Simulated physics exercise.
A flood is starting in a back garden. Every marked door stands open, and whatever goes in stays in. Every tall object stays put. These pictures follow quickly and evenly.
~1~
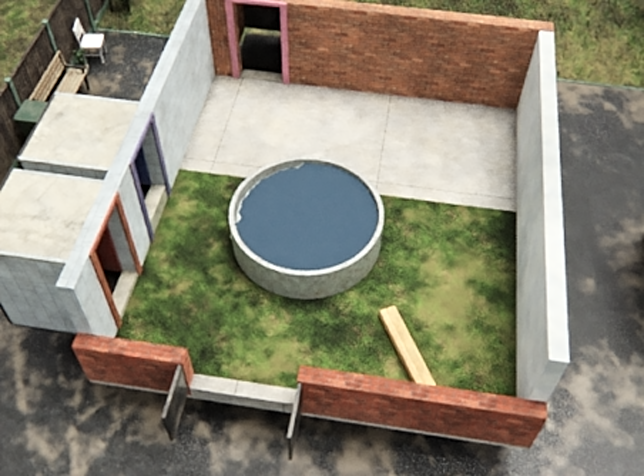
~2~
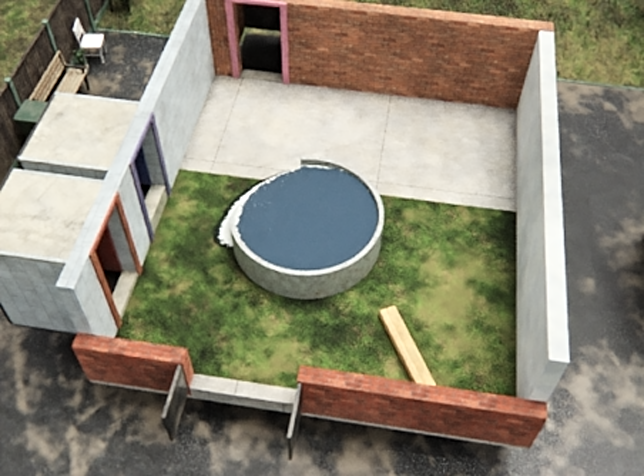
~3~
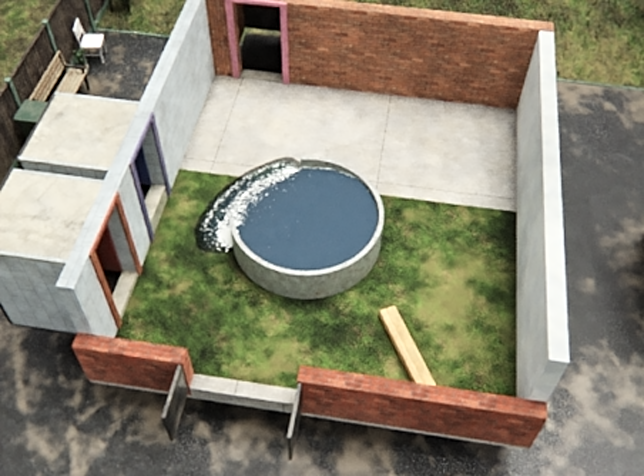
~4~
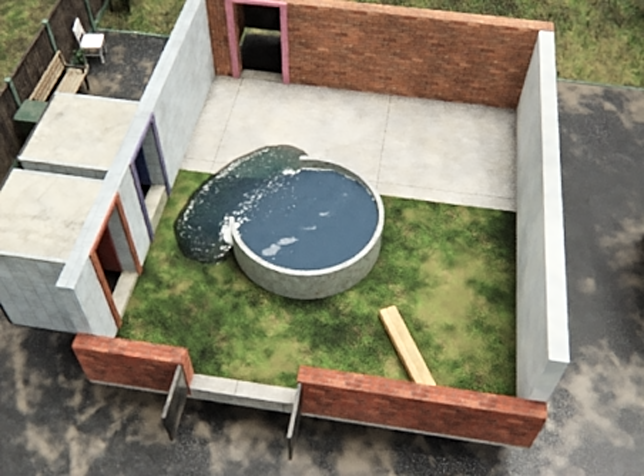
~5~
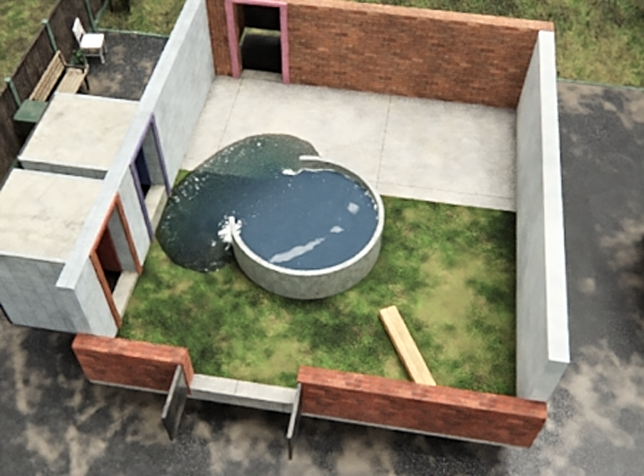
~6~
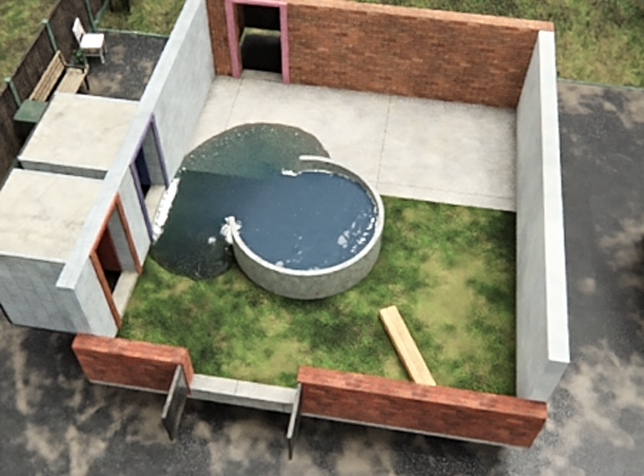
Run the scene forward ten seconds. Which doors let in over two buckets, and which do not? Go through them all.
Result: The pink door is going to be swamped; the red door is going to stay within two buckets; the blue door is going to stay within two buckets.
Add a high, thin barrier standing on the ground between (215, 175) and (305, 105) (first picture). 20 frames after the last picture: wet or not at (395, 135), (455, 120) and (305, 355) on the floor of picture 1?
First soaked, then soaked, then spared.
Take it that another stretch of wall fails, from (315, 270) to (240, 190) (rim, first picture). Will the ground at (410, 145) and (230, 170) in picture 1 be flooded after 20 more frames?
Respectively, left dry and inundated.
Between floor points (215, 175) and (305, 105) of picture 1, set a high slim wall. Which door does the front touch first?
The one in blue.
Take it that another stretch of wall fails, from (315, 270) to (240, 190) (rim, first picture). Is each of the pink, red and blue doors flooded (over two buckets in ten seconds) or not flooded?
Pink exceeds the limit, red exceeds the limit, blue stays within it.
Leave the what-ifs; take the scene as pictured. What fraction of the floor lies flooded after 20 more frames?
Close to 40 percent, by my reckoning.
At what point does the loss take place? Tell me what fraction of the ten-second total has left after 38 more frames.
Share gone by then: About 75 %.
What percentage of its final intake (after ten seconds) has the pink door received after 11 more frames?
Around 10 percent.
A moment on, water covers 25 % of the floor; the pink door not reached, the red door wet at the sill, nothing in, the blue door wet at the sill, nothing in.
Next, water covers 30 % of the floor; the pink door over two buckets in, the red door wet at the sill, nothing in, the blue door wet at the sill, nothing in.
Then, water covers 40 % of the floor; the pink door far over two buckets in, the red door wet at the sill, nothing in, the blue door wet at the sill, nothing in.
Later, water covers 75 % of the floor; the pink door far over two buckets in, the red door wet at the sill, nothing in, the blue door wet at the sill, nothing in.
In the end, water covers 95 % of the floor; the pink door far over two buckets in, the red door wet at the sill, nothing in, the blue door wet at the sill, nothing in.
